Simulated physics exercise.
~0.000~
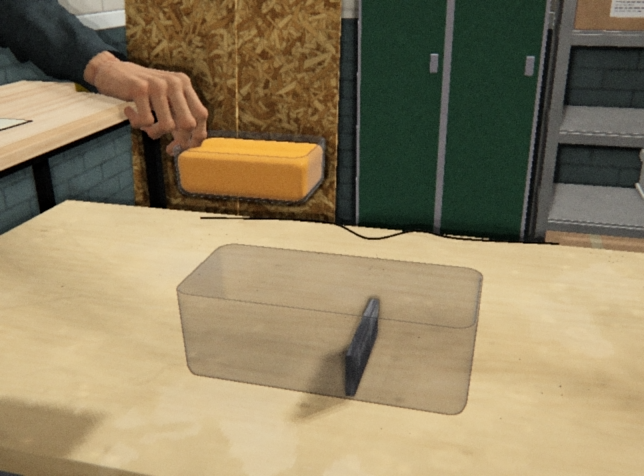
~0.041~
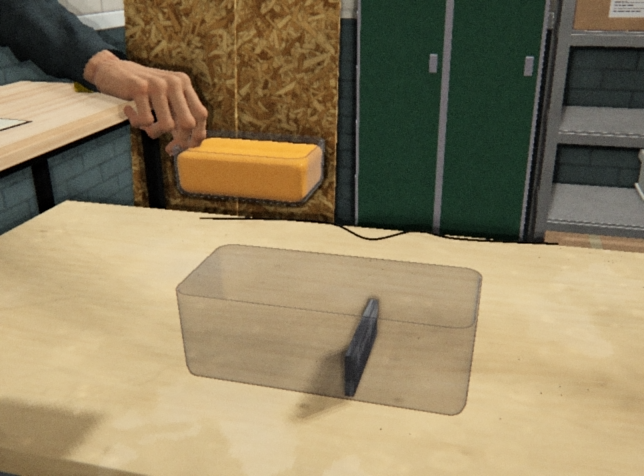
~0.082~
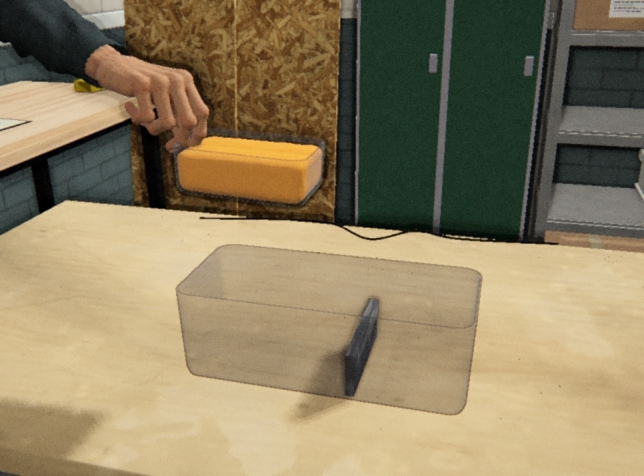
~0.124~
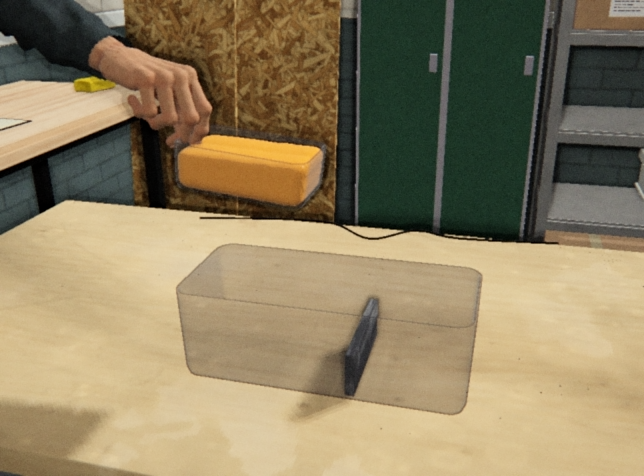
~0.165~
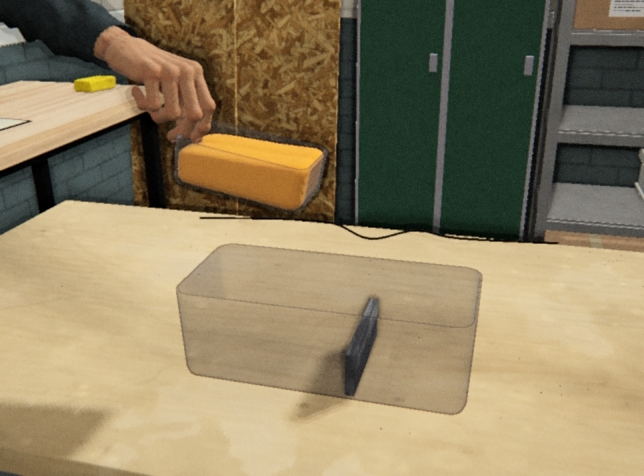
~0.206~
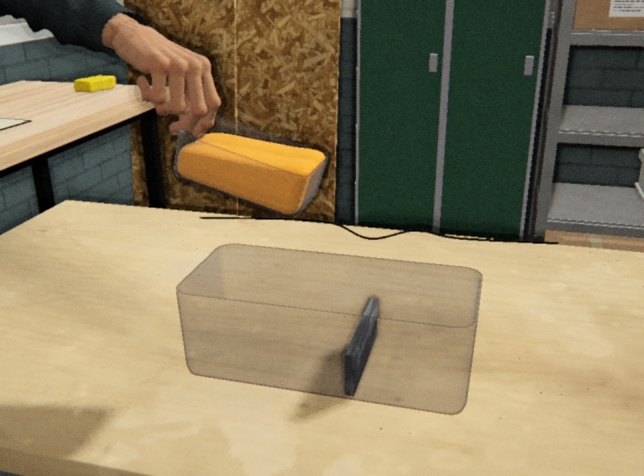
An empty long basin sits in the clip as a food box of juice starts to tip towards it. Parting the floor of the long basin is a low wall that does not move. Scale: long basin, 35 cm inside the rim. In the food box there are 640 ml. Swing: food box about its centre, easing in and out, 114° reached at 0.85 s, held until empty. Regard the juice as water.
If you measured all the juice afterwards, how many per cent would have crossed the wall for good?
Around 52 per cent would have crossed.
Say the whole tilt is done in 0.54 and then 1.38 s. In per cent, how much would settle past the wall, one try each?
25 then 60 %.
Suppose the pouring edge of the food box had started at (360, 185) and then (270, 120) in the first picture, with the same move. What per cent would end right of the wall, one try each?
Try 1: Approx. 80 %; try 2: Approx. 5 %.
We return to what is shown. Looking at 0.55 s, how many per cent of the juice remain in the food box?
Roughly 14 percent.
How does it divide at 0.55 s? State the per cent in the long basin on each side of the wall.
Around 7 percent on the left and 30 on the right.
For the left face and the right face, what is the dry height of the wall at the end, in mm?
Left side: Around 48 mm. Right side: Around 38 mm.
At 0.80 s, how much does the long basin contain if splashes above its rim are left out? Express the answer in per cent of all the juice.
I reckon close to 94 per cent.
By 0.55 s the tilt is 82° and 15 per cent is still to pour, 7 is left of the wall and 29 right of it.
By 0.80 s the tilt is 113° and 1 per cent is still to pour, 41 is left of the wall and 52 right of it.
By 1.06 s the tilt is 114° and 0 per cent is still to pour, 45 is left of the wall and 52 right of it.
By 1.35 s the tilt is 114° and 0 per cent is still to pour, 45 is left of the wall and 52 right of it.
At rest 45 per cent lies left of the wall, 52 right of it and 3 outside.
